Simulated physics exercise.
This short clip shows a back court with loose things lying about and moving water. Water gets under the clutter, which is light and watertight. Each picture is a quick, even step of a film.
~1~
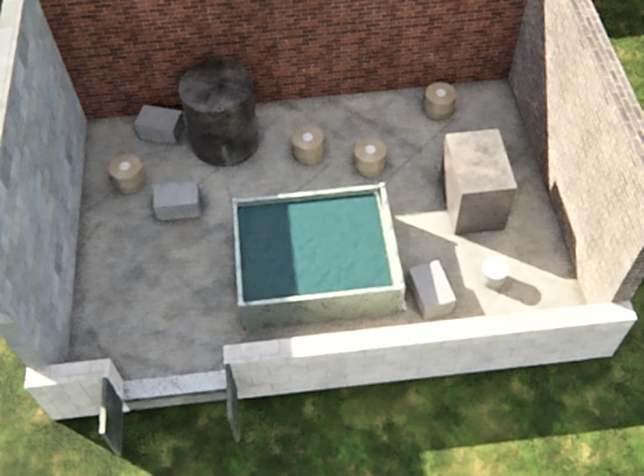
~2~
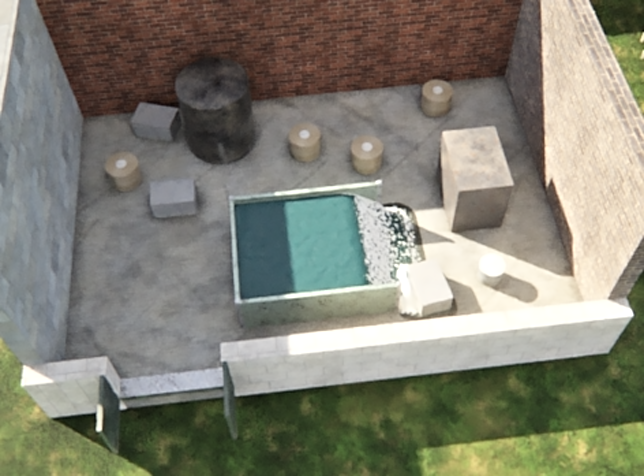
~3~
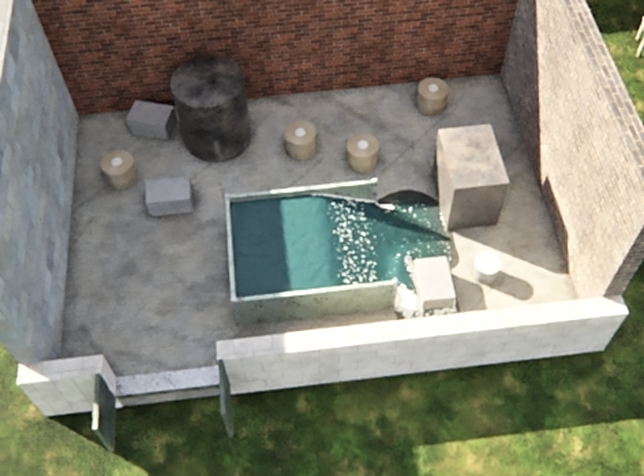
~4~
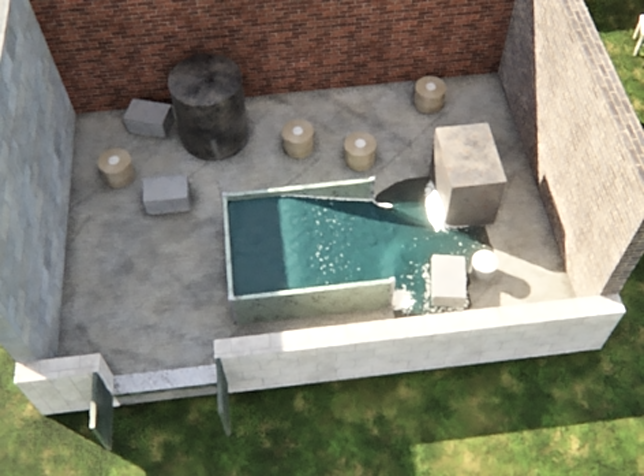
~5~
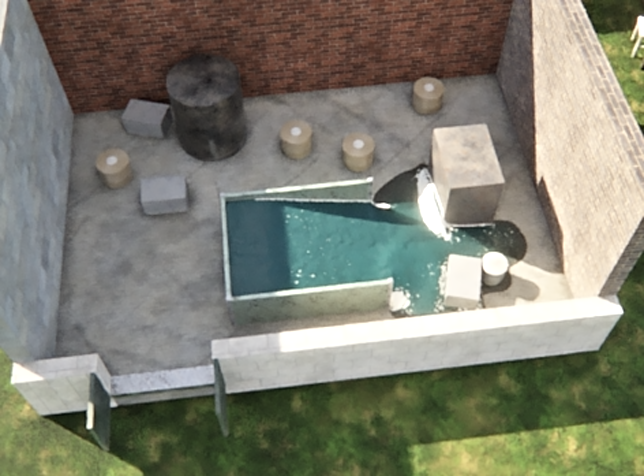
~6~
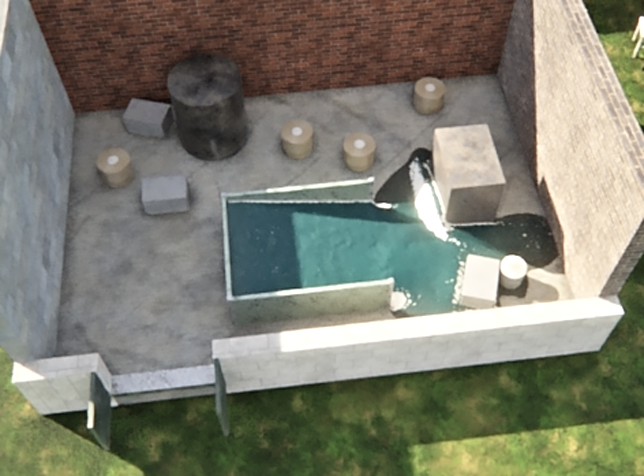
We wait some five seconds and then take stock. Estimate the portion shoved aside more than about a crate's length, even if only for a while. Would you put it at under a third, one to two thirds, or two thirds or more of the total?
I would put it at one to two thirds of the total.
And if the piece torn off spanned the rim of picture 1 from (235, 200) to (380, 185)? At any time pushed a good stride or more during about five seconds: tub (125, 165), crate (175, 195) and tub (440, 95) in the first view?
Same order as named: Sent that far; not sent that far; sent that far.
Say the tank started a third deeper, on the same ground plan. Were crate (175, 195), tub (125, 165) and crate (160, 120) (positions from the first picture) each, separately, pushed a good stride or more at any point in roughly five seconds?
First: Falls short; second: Falls short; third: Falls short.
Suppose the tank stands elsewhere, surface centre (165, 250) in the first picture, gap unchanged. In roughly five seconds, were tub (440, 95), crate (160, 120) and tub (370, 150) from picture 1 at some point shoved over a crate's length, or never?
Object by object, in turn: Travelled a good distance, lingered near its place, travelled a good distance.
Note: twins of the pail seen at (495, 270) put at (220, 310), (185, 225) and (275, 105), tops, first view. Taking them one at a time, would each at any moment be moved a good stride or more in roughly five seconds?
One by one: Hardly budges; hardly budges; knocked well away.
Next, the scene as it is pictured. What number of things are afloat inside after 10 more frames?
The count is 3.
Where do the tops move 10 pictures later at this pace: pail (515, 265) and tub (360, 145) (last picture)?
About (567, 260), then about (334, 144).
A moment on, 2 of 8 are well off their spots; 0 afloat.
Next, 2 of 8 are well off their spots; 3 afloat.
Later, 4 of 8 are well off their spots; 3 afloat.
In the end, 3 of 8 are well off their spots, and 4 have been at some point; 4 afloat.
